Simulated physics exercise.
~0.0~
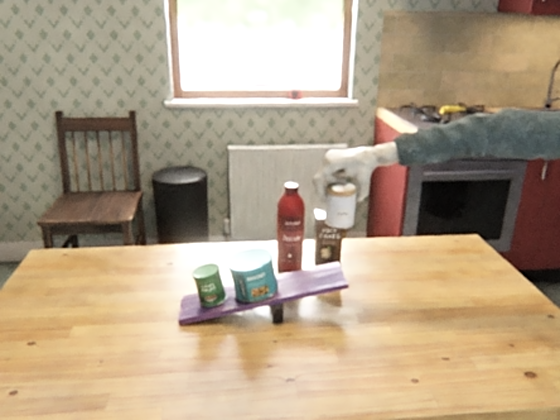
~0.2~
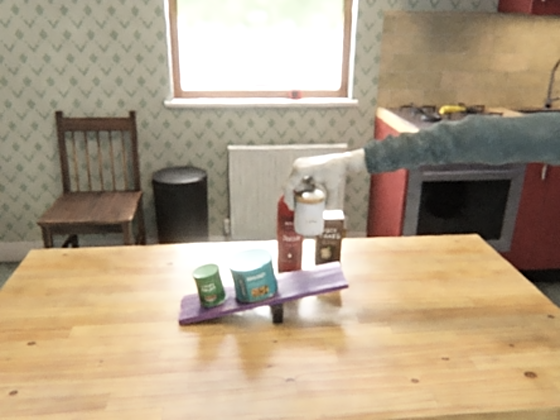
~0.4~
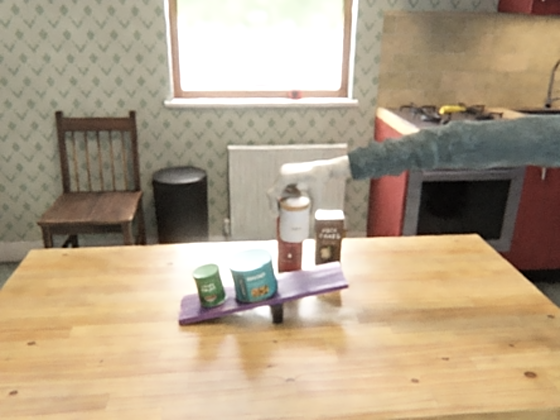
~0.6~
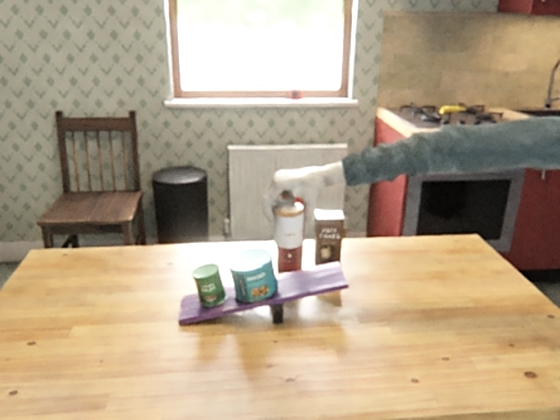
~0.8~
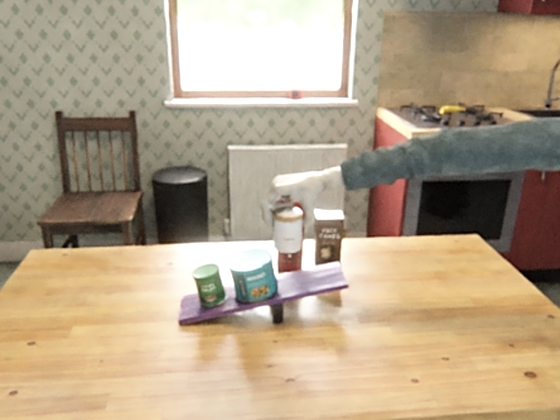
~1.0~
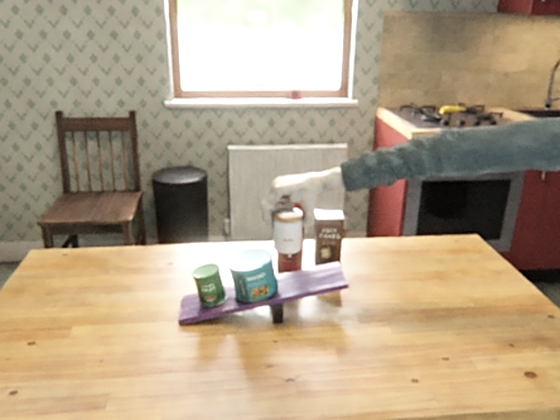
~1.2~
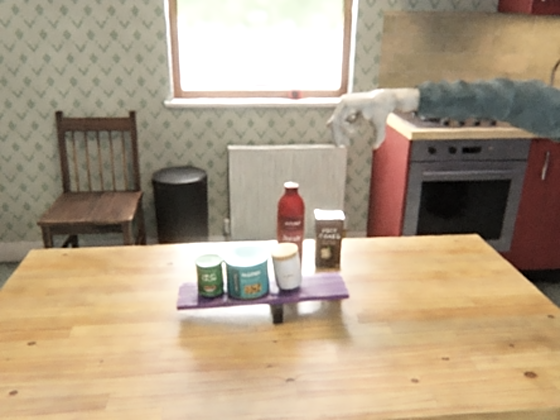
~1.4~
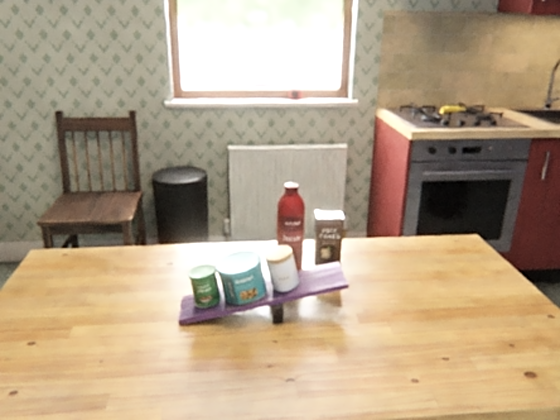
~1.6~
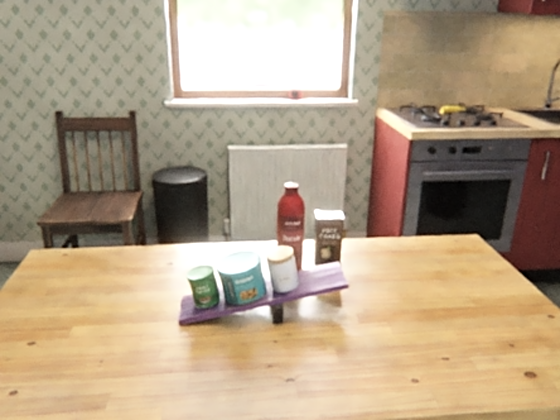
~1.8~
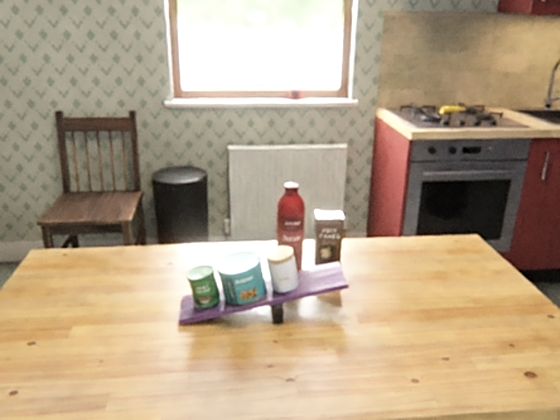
The video shows a gloved hand lowering a white jar onto a tilted purple plank holding a green tin and a turquoise tub, then withdrawing. The plank briefly levels, then tips back down to the left, the containers shifting slightly left and resting on it.
